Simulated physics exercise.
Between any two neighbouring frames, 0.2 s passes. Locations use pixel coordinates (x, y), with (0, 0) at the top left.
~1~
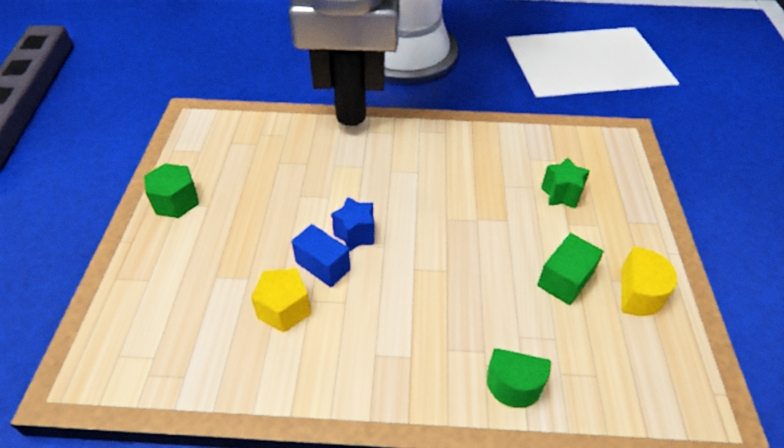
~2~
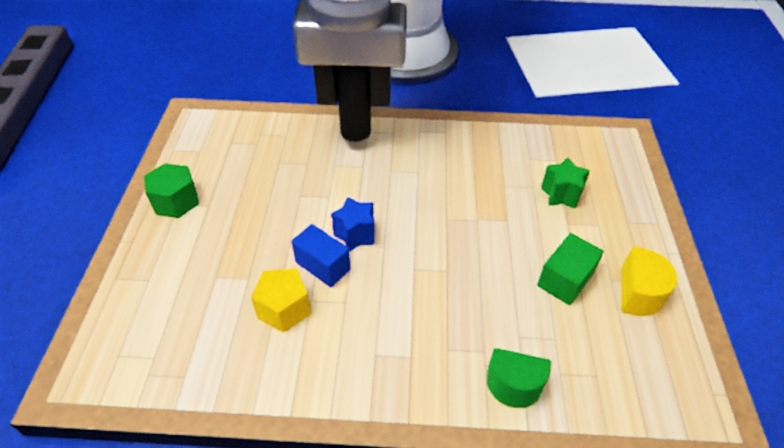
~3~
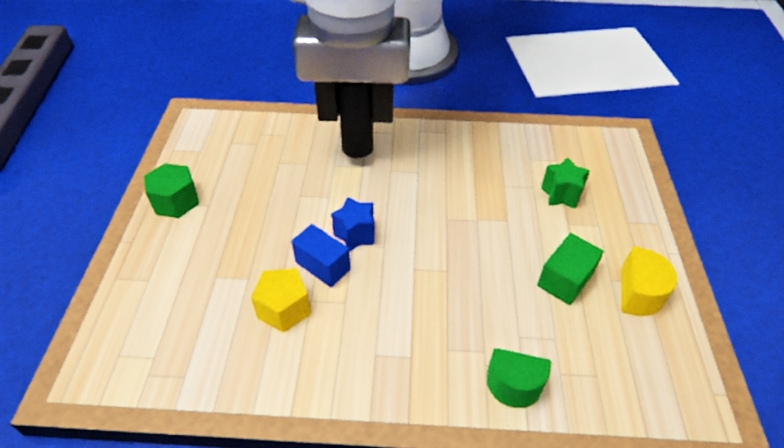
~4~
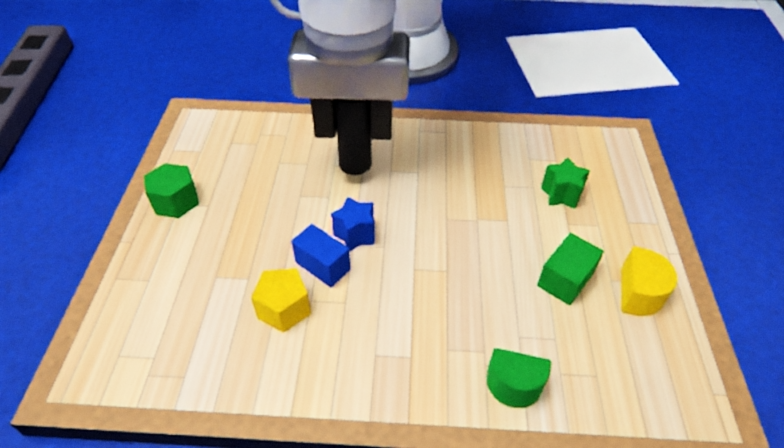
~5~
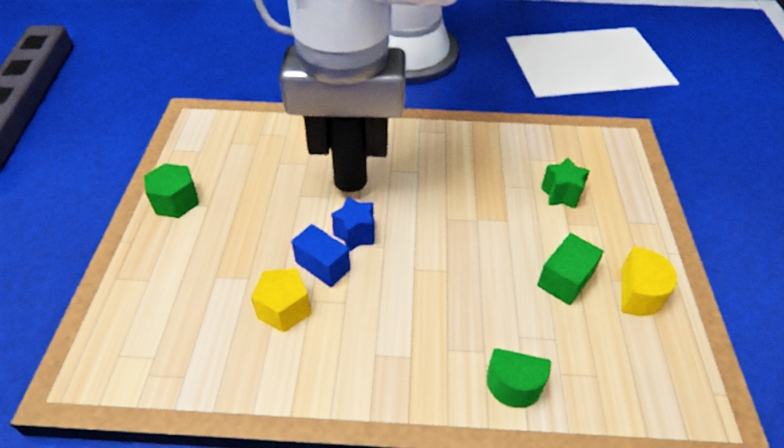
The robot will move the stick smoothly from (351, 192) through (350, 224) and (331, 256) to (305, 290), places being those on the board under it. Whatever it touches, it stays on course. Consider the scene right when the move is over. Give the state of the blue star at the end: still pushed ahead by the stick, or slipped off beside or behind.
I'd say the blue star has slipped off and sits beside or behind the stick.
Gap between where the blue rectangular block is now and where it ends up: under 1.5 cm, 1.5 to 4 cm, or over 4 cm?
The block winds up beyond 4 cm from where it is now.
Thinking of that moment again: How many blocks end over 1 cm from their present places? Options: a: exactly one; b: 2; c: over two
c: Over two.
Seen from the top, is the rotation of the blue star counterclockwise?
I expect so.
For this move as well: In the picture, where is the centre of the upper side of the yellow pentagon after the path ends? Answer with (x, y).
In the picture, that point is around (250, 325).
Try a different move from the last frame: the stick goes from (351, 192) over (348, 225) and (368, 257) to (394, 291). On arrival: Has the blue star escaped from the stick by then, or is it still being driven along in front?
The stick should keep driving it forward.
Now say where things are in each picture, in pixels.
Tip of the stick (351, 117), middles of tops, yellow pentagon (279, 288), blue rectangular block (320, 244), blue star (355, 212), in the first frame.
Stick (356, 132), nothing pushed, in the second frame.
Stick (358, 148), nothing pushed, in the third frame.
Stick (356, 164), nothing pushed, in the fourth frame.
Stick (351, 181), yellow pentagon (279, 288), blue rectangular block (320, 244), blue star (355, 212), in the fifth frame.
On the path given first. One third of the way, stick (349, 213); blue star (354, 227), turned 25° anticlockwise.
Two thirds of the way, stick (328, 247); blue rectangular block (306, 259); blue star (354, 254), turned 65° anticlockwise.
At the end, stick (303, 279); yellow pentagon (250, 325), turned 25° clockwise; blue rectangular block (283, 296), turned 20° anticlockwise; blue star (353, 258), turned 85° anticlockwise.
